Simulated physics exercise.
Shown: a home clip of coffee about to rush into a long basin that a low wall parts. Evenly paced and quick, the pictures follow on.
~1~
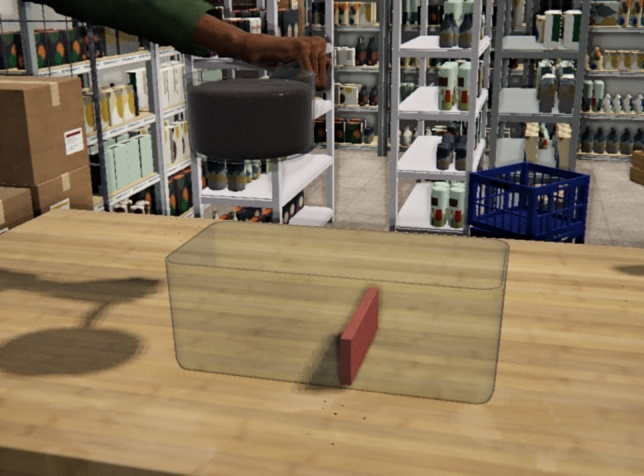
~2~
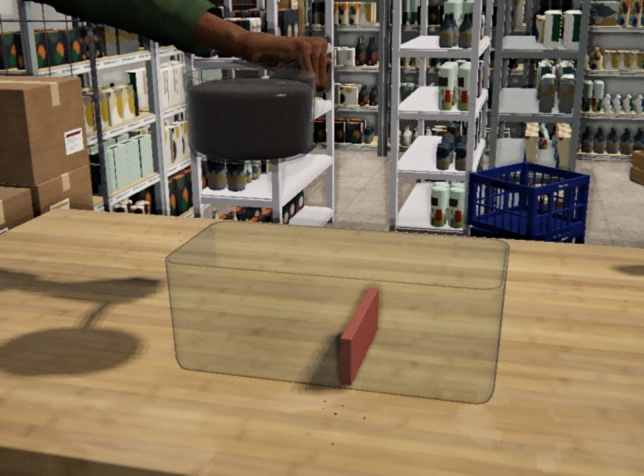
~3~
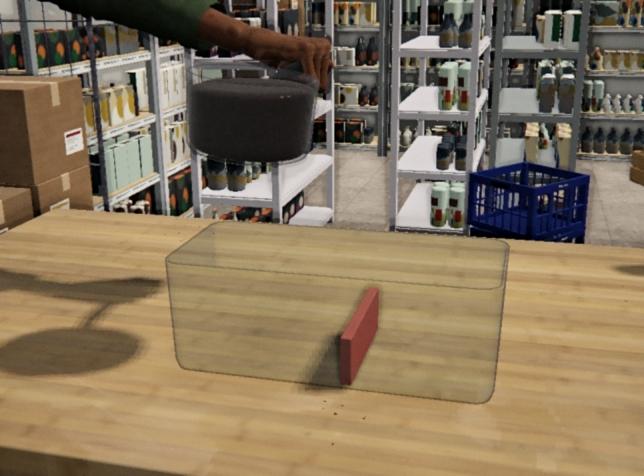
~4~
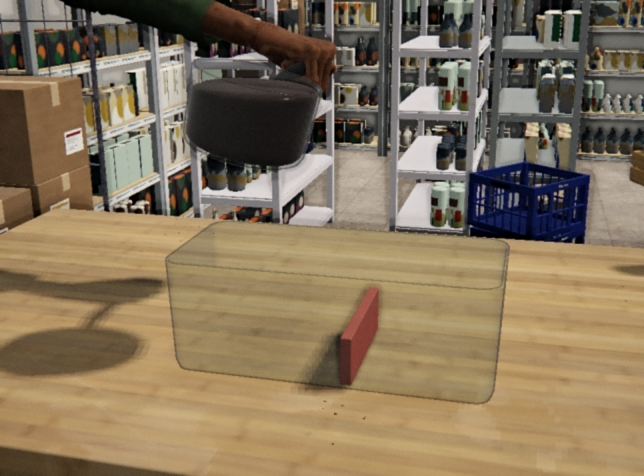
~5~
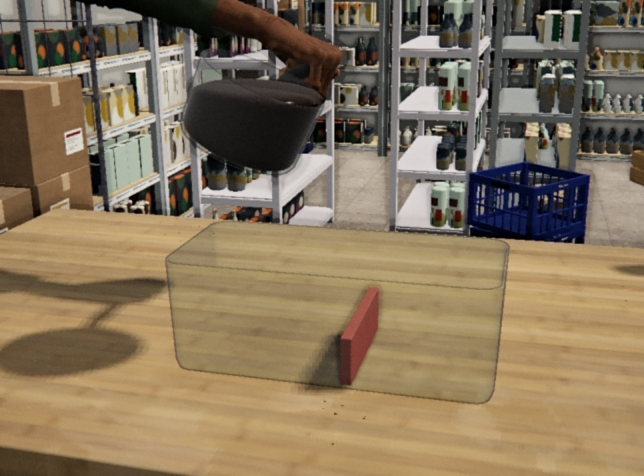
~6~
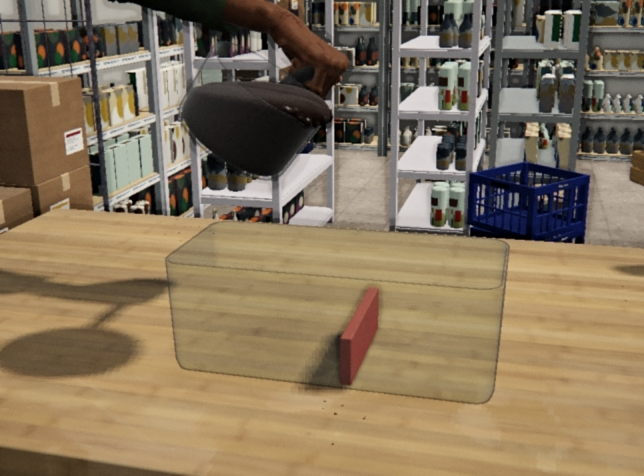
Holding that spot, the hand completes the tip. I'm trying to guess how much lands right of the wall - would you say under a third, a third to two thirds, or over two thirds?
I would say a third to two thirds.
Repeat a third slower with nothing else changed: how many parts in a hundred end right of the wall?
Roughly 65 percent.
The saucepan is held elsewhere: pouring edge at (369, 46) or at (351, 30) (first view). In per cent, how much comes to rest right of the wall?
First some 85, then 80 per cent.
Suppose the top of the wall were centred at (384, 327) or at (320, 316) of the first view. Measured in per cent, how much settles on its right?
Note - case one near 25 %, case two near 90 %.
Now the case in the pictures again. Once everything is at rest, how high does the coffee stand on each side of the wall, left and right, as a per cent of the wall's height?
On the left it sits near 30, while on the right it sits near 40.
A moment on, the saucepan is tipped right over and 28 per cent is still to pour, 3 is left of the wall and 26 right of it.
Next, the saucepan is tipped right over and 5 per cent is still to pour, 33 is left of the wall and 54 right of it.
Then the saucepan is tipped right over and 0 per cent is still to pour, 46 is left of the wall and 49 right of it.
Later the saucepan is tipped right over and 0 per cent is still to pour, 49 is left of the wall and 50 right of it.
At rest 49 per cent lies left of the wall, 50 right of it and 1 outside.
